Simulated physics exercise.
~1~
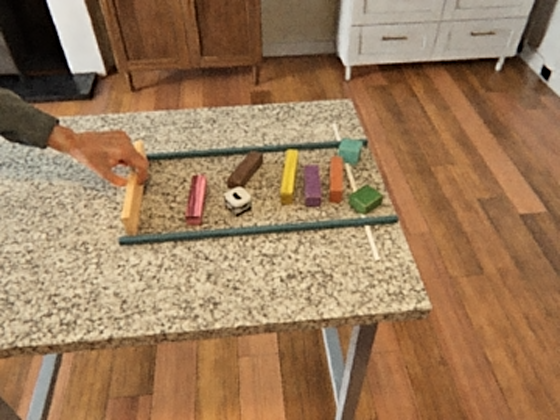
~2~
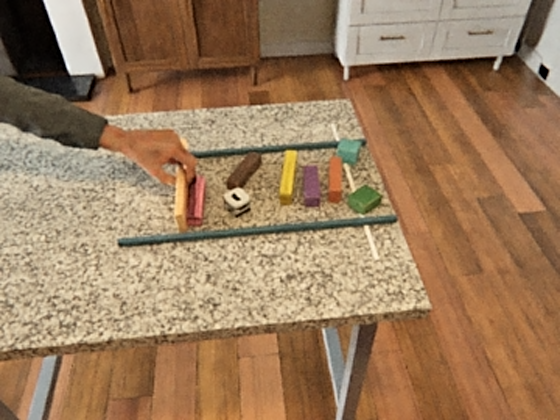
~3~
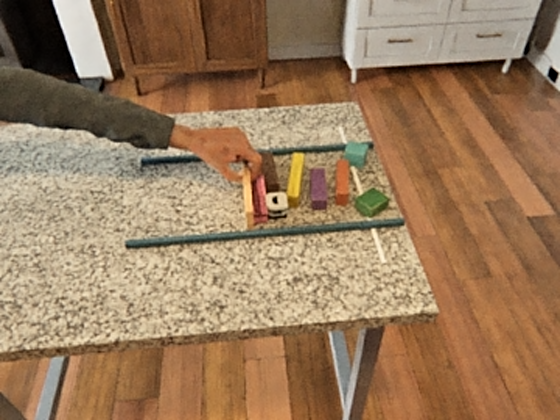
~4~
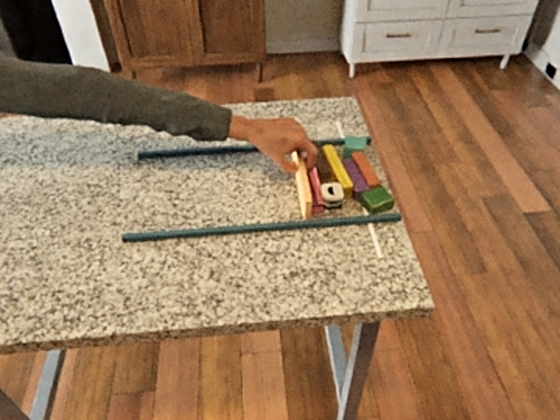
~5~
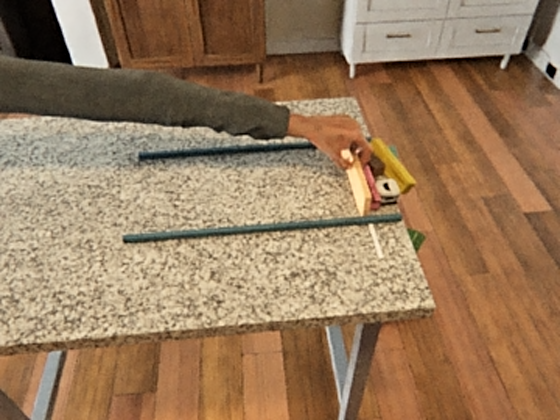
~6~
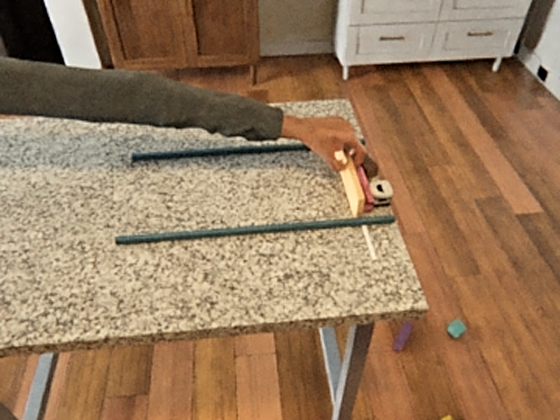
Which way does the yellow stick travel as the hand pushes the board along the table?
The yellow stick moves to the right, toward the end of the table.
